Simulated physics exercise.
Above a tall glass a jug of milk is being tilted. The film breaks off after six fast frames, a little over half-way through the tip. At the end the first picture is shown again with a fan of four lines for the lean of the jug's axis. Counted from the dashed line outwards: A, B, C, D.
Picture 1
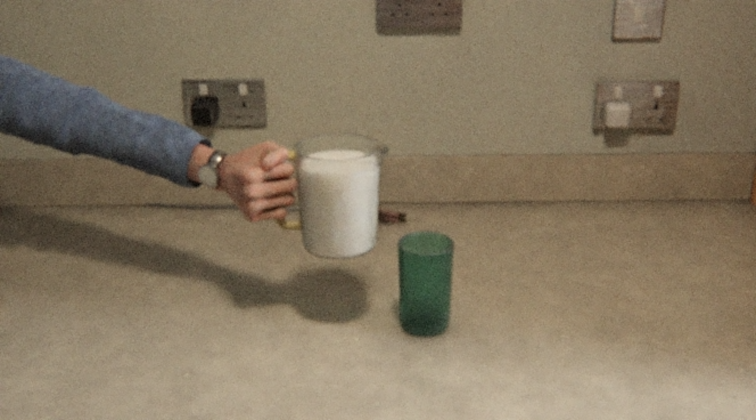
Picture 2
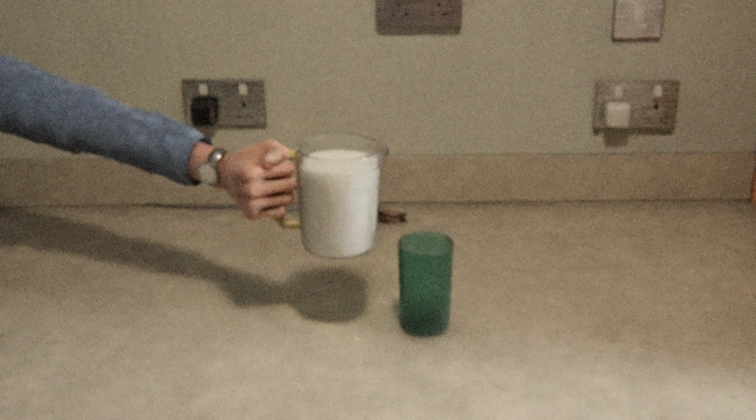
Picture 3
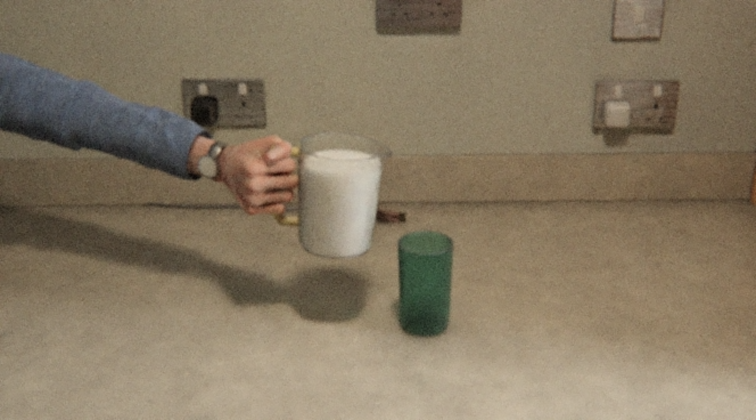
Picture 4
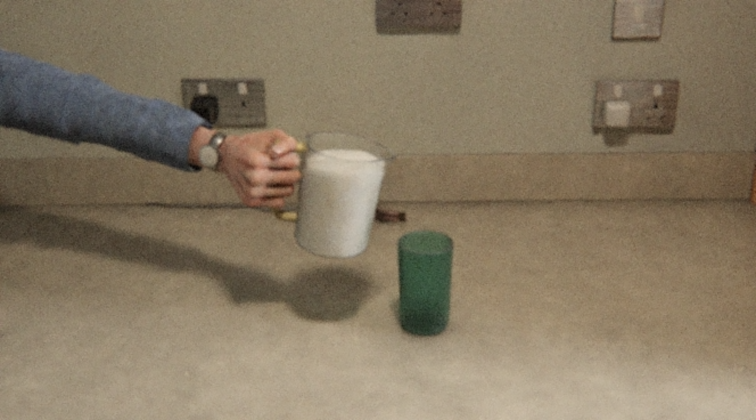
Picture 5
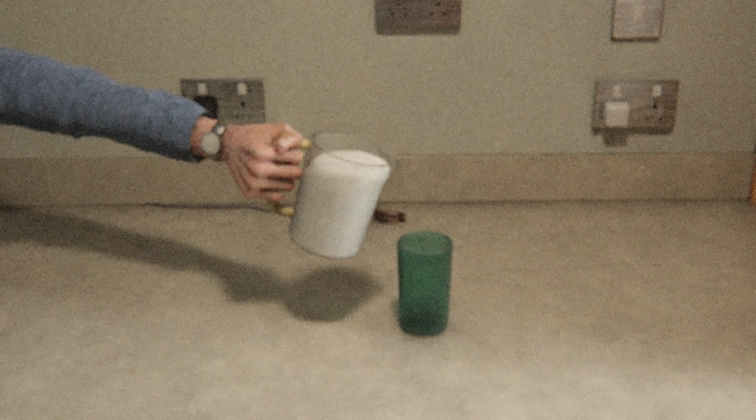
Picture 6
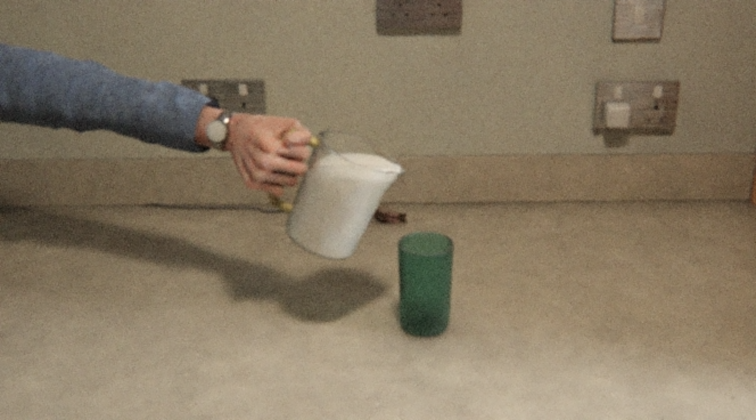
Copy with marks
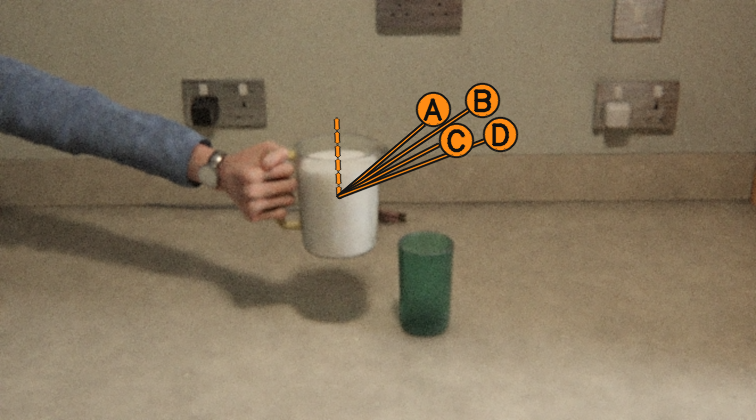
On a kitchen counter, a hand in a blue sleeve held a clear jug of milk upright near a tall green glass, then gradually tilted it to the right, with no milk leaving the jug.
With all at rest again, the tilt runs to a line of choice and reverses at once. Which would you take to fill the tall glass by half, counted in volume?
B works best here.
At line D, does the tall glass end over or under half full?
Over.
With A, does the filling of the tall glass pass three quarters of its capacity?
No.
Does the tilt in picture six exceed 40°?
No.
On the marked copy, A at (423, 124); B at (468, 110); C at (438, 145); D at (484, 140).
For line A, the tall glass ends with about 37 % of what it can hold; 3 % of the milk is spilt.
For line B, the tall glass ends with about 47 % of what it can hold; 5 % of the milk is spilt.
For line C, the tall glass ends with about 64 % of what it can hold; 5 % of the milk is spilt.
For line D, the tall glass ends with about 81 % of what it can hold; 7 % of the milk is spilt.
